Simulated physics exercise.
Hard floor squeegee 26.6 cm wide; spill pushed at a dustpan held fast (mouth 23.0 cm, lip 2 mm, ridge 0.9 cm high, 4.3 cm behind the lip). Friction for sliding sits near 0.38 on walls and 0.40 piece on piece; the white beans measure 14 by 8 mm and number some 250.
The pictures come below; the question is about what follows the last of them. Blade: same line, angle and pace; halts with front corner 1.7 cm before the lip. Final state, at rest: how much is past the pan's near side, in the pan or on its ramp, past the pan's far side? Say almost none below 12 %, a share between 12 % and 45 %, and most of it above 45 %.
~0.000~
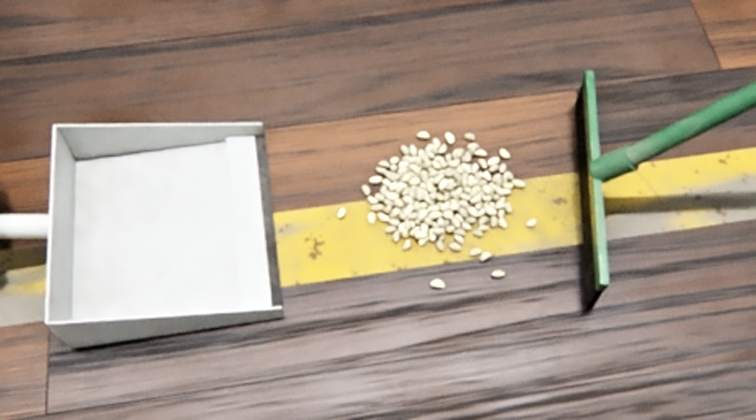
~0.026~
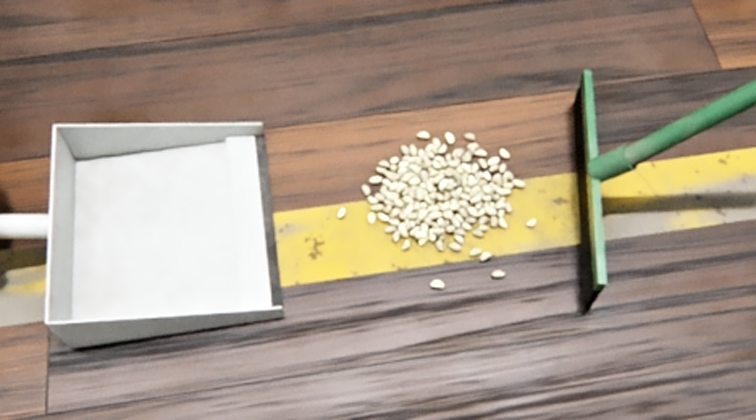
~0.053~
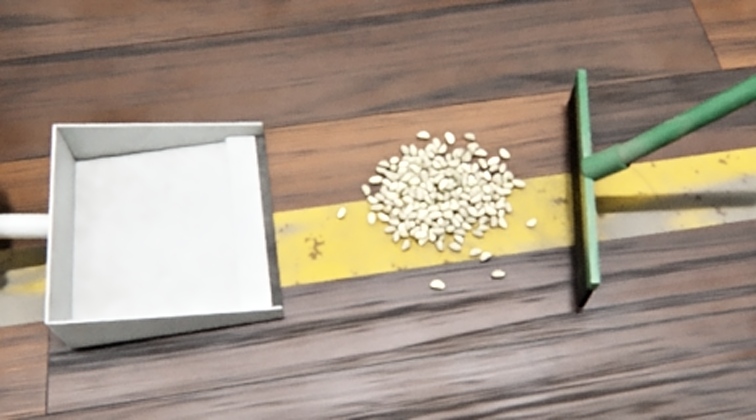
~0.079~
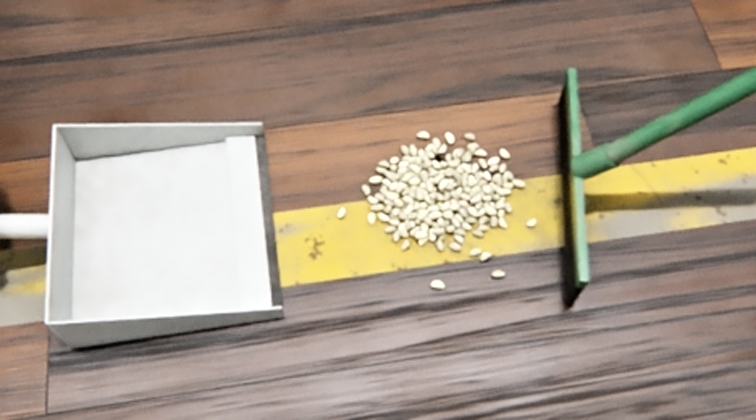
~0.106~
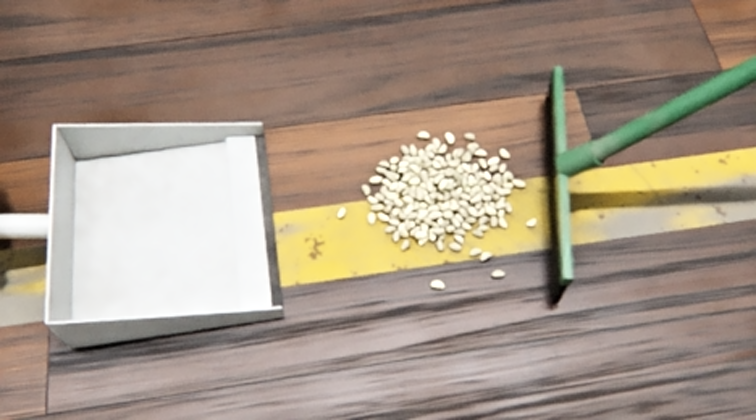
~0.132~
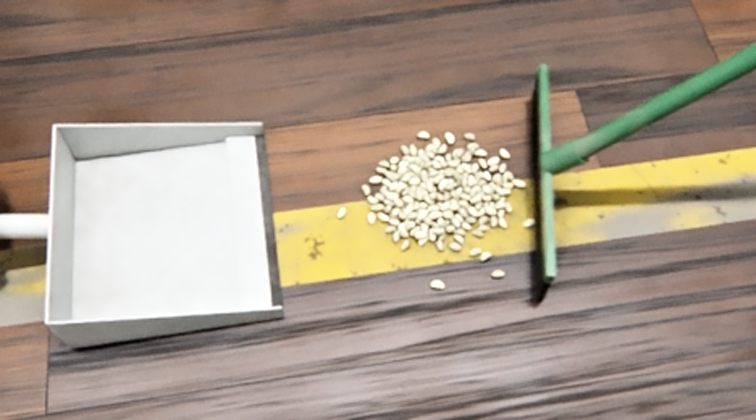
In order: Past the pan's near side: Only a little, in the pan or on its ramp: A medium amount, past the pan's far side: A medium amount.
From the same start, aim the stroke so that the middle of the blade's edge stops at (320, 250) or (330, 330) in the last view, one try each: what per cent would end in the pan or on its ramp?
Some 20 in a hundred and 10 in a hundred.
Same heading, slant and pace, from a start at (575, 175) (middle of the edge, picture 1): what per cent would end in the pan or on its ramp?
Estimate: ~ 35 %.
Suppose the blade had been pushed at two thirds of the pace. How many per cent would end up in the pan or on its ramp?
Near 25 %.
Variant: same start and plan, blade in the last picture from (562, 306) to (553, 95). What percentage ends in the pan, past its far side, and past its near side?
You'd see pan at 5, far at 5 and near at 5.
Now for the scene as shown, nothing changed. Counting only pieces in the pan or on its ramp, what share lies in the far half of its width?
Roughly 70 percent.
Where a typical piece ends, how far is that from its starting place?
About 20 cm.
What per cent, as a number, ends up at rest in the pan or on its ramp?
Around 30 in a hundred finish there.
After 0.34 s, middle of the blade 17 cm from the lip; 0 % over the lip, far side 5 %, near side 0 %.
After 0.48 s, middle of the blade 9 cm from the lip; 0 % over the lip, far side 10 %, near side 0 %.
After 0.75 s, middle of the blade 5 cm from the lip; 30 % over the lip, far side 20 %, near side 0 %.
At rest (2.7 s), near side 0 %, pan 30 %, far side 20 %, in front of the lip or behind the blade 50 %.
